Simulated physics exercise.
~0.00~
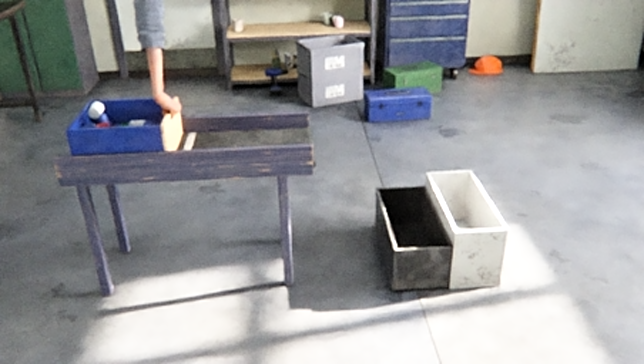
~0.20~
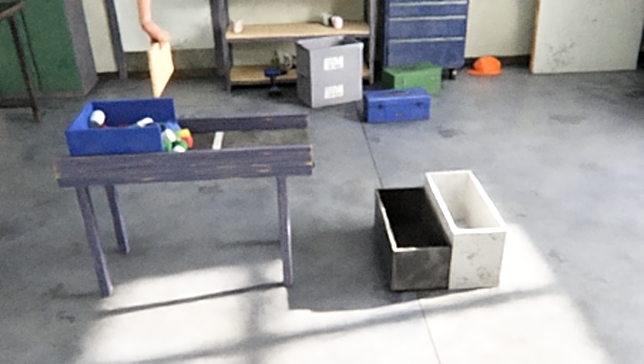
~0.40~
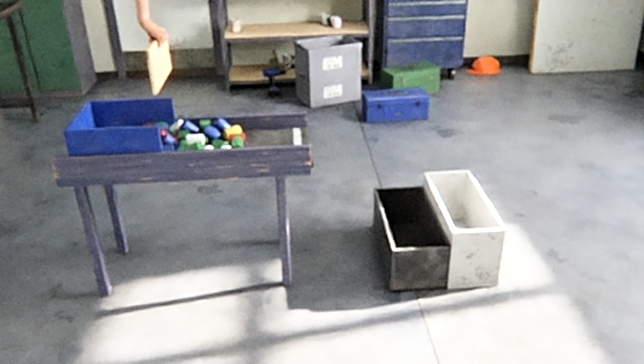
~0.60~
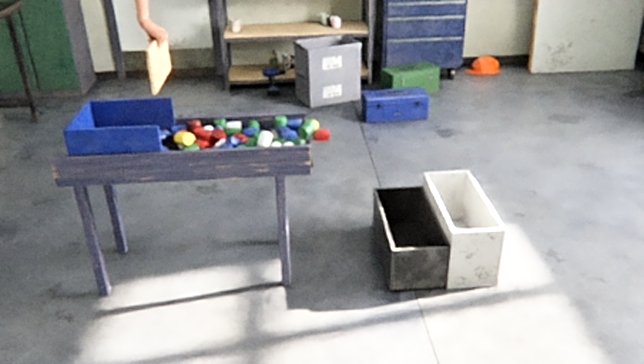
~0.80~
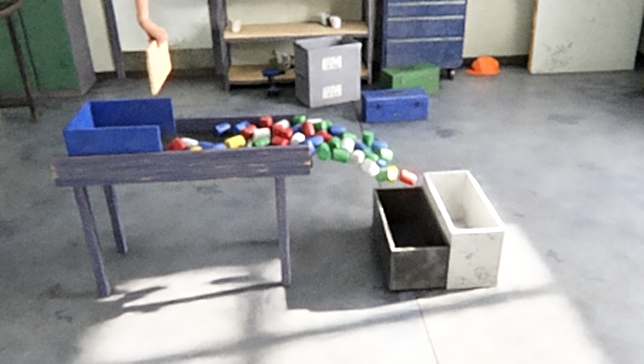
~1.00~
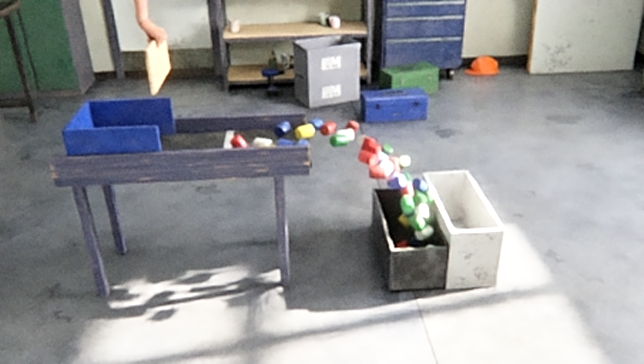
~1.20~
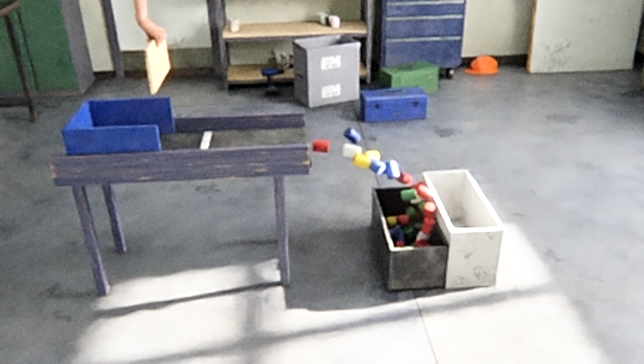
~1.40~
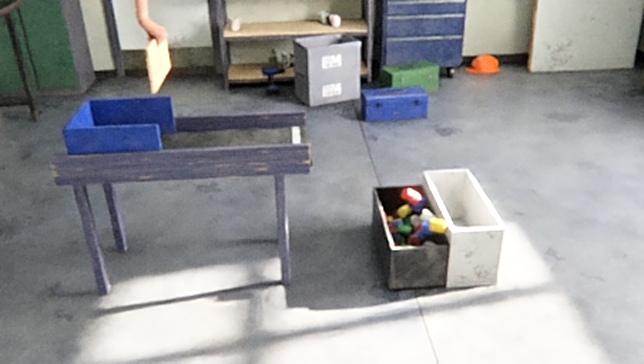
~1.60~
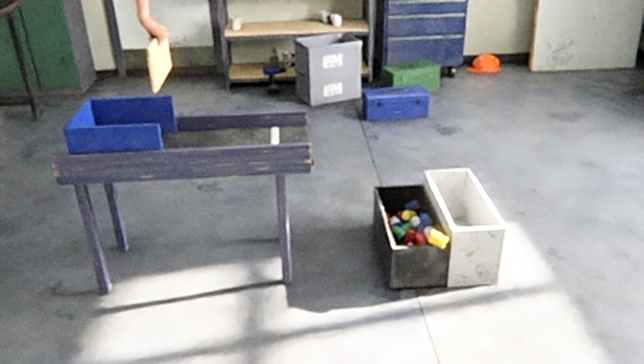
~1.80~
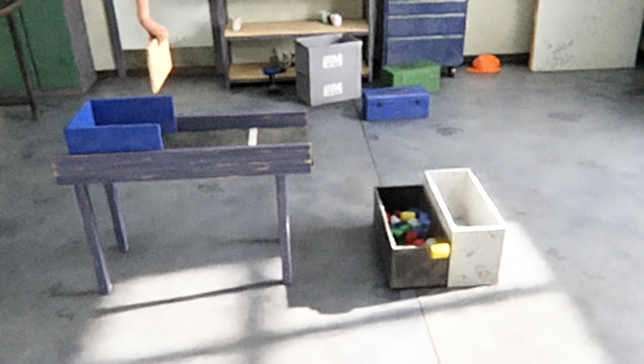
Colourful spice jars spilling from a blue pen along a conveyor belt, flying off its end and piling into a black bin.
